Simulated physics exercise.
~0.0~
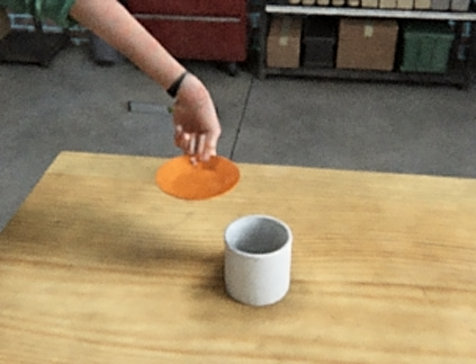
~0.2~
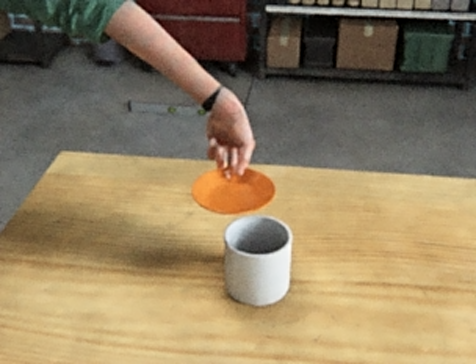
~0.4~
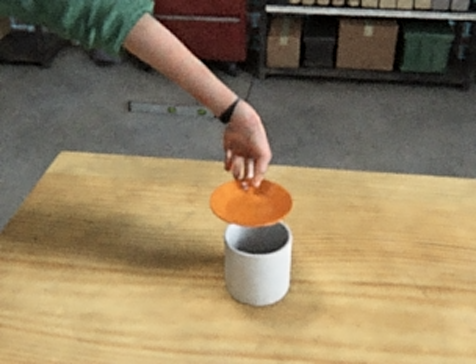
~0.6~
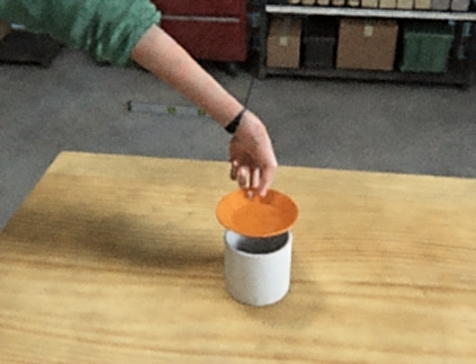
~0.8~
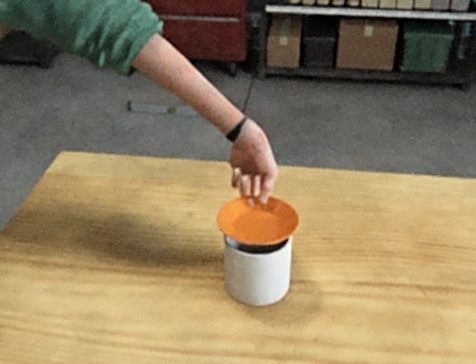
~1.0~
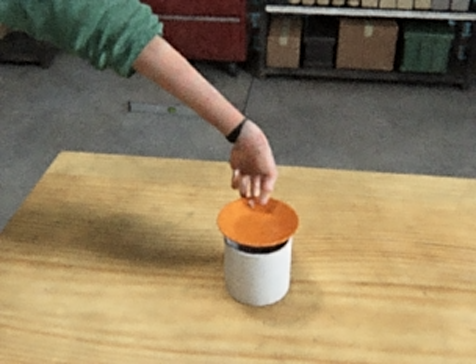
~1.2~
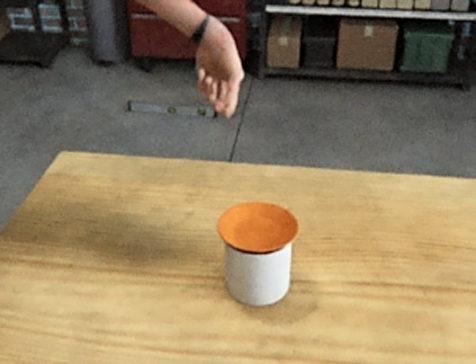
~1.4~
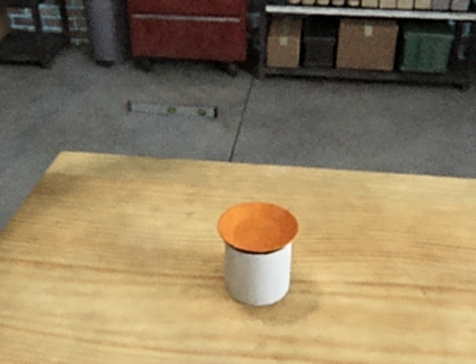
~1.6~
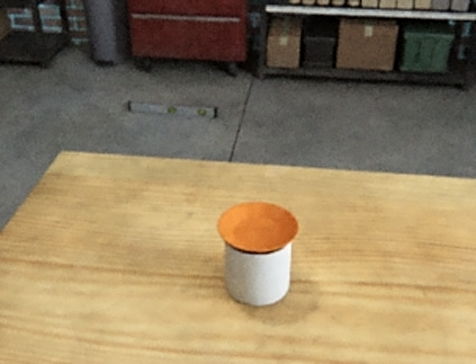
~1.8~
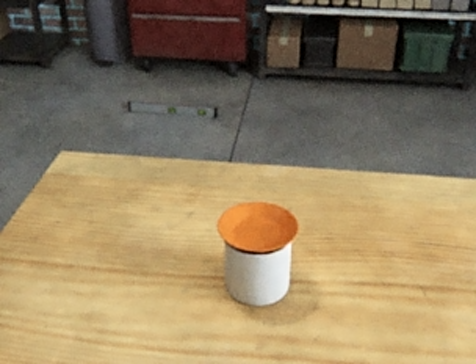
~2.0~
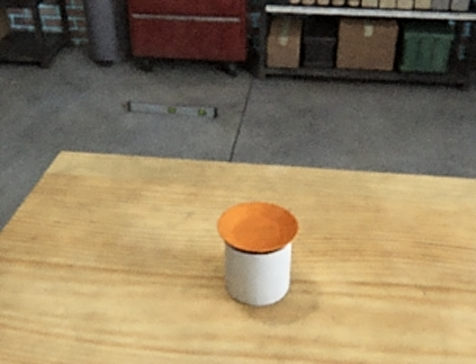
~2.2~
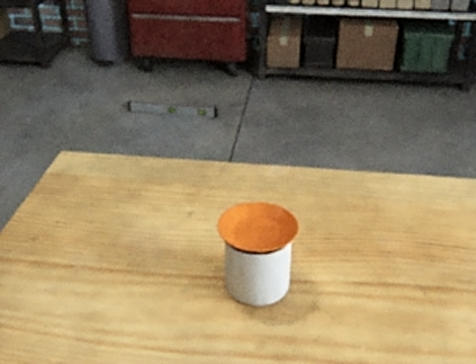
The footage shows a hand carrying an orange saucer rightward above a wooden table and lowering it onto a pale, round beaker. The hand lets go and withdraws out of view, leaving the saucer resting still on the rim, covering the opening.
